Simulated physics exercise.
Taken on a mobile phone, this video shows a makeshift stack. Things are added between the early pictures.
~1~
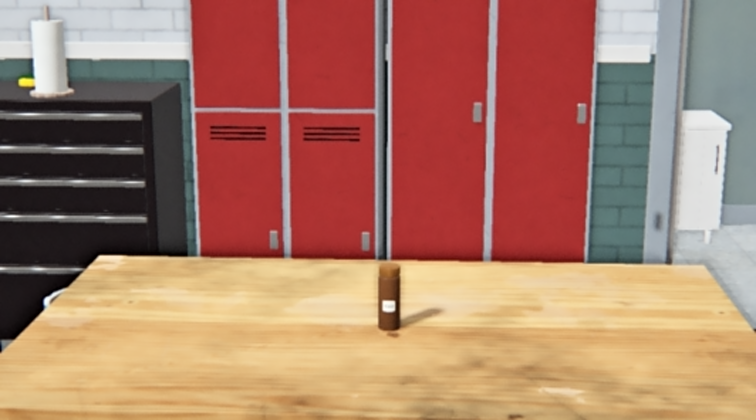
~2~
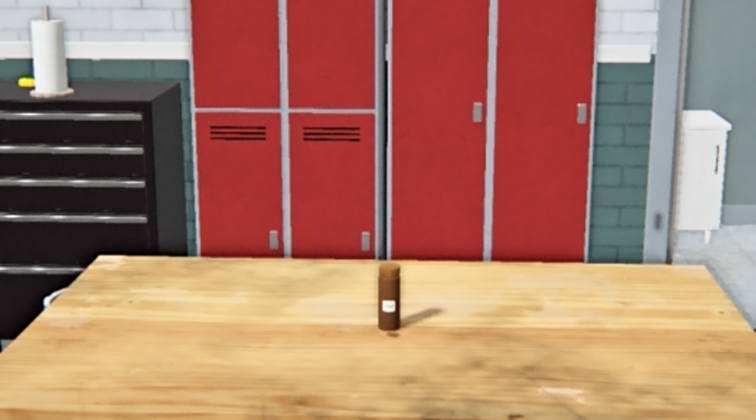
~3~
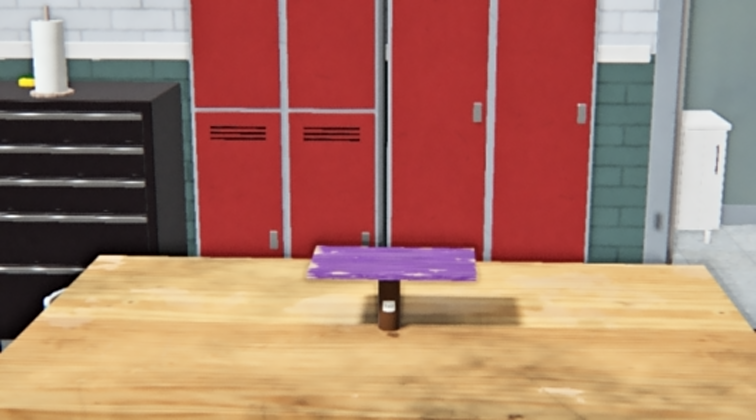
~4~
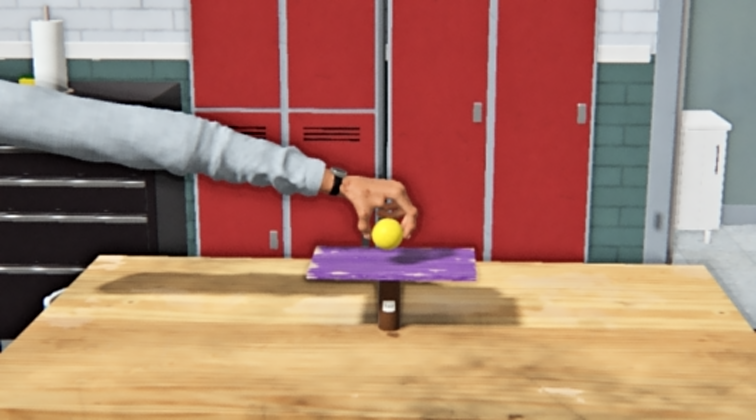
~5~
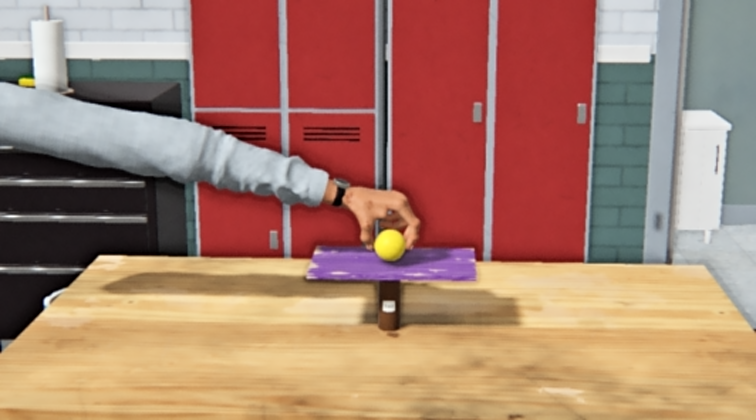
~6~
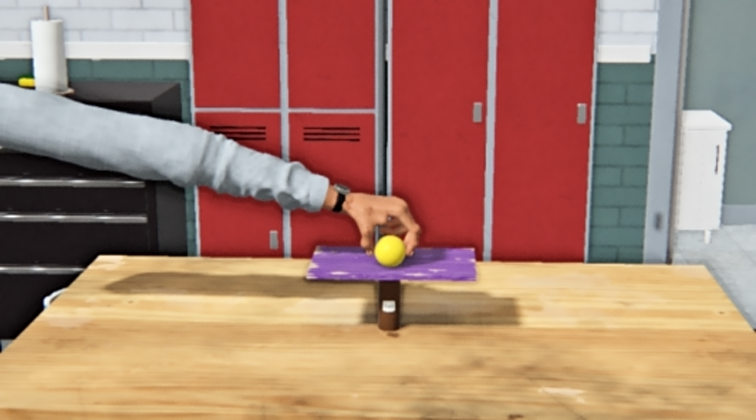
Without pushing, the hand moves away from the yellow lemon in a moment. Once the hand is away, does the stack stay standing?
It will most likely stay balanced.
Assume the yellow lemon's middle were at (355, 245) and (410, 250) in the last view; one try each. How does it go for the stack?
Case A: It survives; case B: It survives.
Then, 0.20 s past the last view, nothing moves.
Then, 0.60 s past the last view, yellow lemon resting near (390, 252).
Finally, all 3 still in place. Final places as the last picture's camera would see them, yellow lemon near (390, 252). The stack holds.
